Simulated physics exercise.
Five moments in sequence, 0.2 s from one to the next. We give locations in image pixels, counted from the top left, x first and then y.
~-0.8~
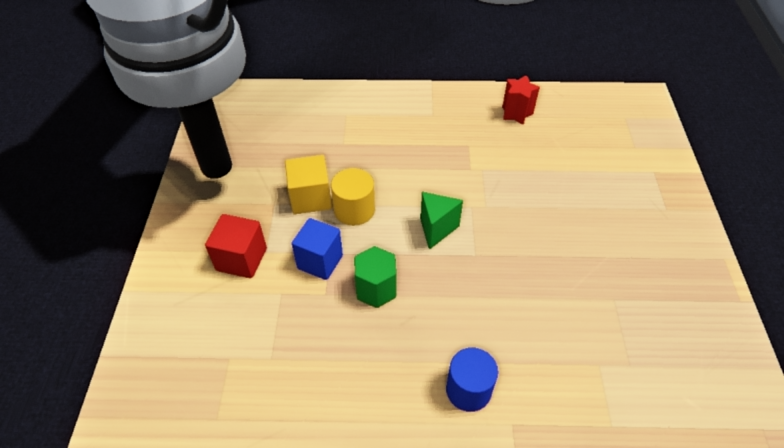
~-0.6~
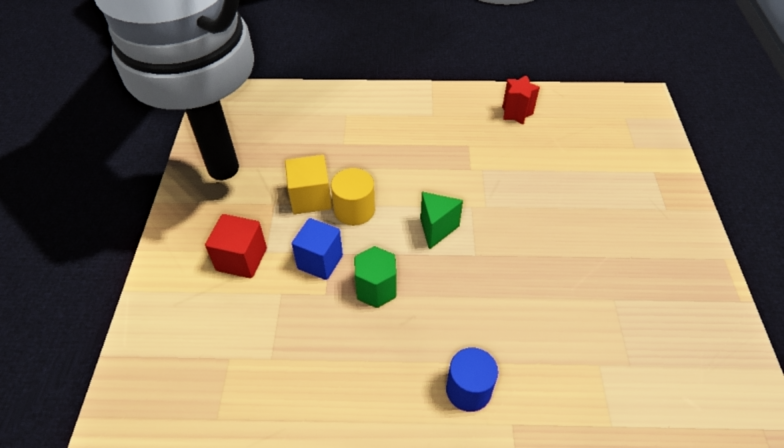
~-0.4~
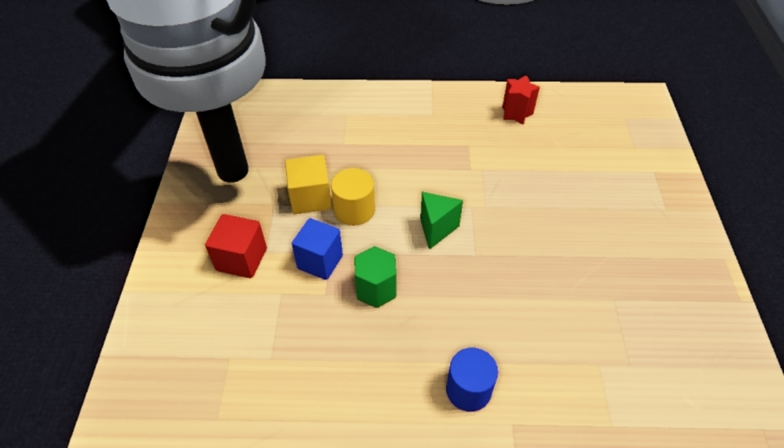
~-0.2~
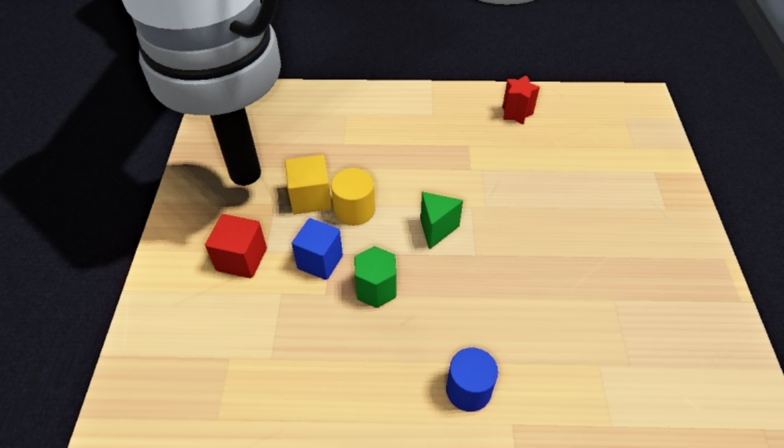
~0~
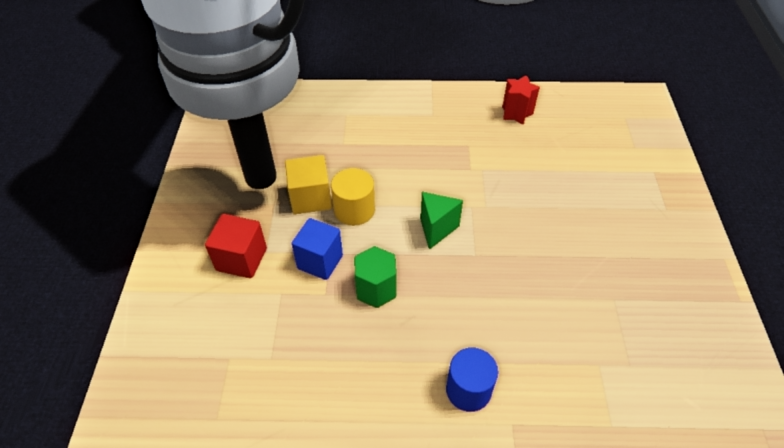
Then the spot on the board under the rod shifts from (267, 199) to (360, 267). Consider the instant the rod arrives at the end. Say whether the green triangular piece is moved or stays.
That block stays.
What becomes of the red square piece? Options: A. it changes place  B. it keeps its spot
That would be B.
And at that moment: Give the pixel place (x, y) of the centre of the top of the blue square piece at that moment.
Close to (334, 268).
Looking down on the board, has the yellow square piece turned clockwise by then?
Final answer: No.
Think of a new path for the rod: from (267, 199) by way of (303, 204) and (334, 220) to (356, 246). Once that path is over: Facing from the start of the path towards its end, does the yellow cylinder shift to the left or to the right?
Displaced left.
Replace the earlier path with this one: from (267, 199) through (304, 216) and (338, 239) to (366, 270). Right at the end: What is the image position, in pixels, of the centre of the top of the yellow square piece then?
Final place: (336, 174).
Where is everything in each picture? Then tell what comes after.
In the first frame, rod tip at (217, 169); block tops, red square piece at (232, 233); yellow square piece at (306, 171); blue square piece at (316, 236); green hexagon at (375, 264); green triangular piece at (439, 204).
In the second frame, rod at (224, 171); blocks unchanged.
In the third frame, rod at (234, 173); blocks unchanged.
In the fourth frame, rod at (246, 176); blocks unchanged.
In the fifth frame, rod at (262, 180); red square piece at (232, 233); yellow square piece at (306, 171); blue square piece at (316, 236); green hexagon at (375, 264); green triangular piece at (439, 204).
What follows on the original path. One third of the way, rod at (293, 202); yellow square piece at (318, 173), turned 35° anticlockwise.
Two thirds of the way, rod at (325, 224); yellow square piece at (319, 174), turned 40° anticlockwise; blue square piece at (324, 251), turned 25° clockwise.
At the end, rod at (359, 249); red square piece in place; yellow square piece at (319, 174), turned 40° anticlockwise; blue square piece at (334, 268), turned 85° clockwise; green hexagon at (380, 268); green triangular piece in place.
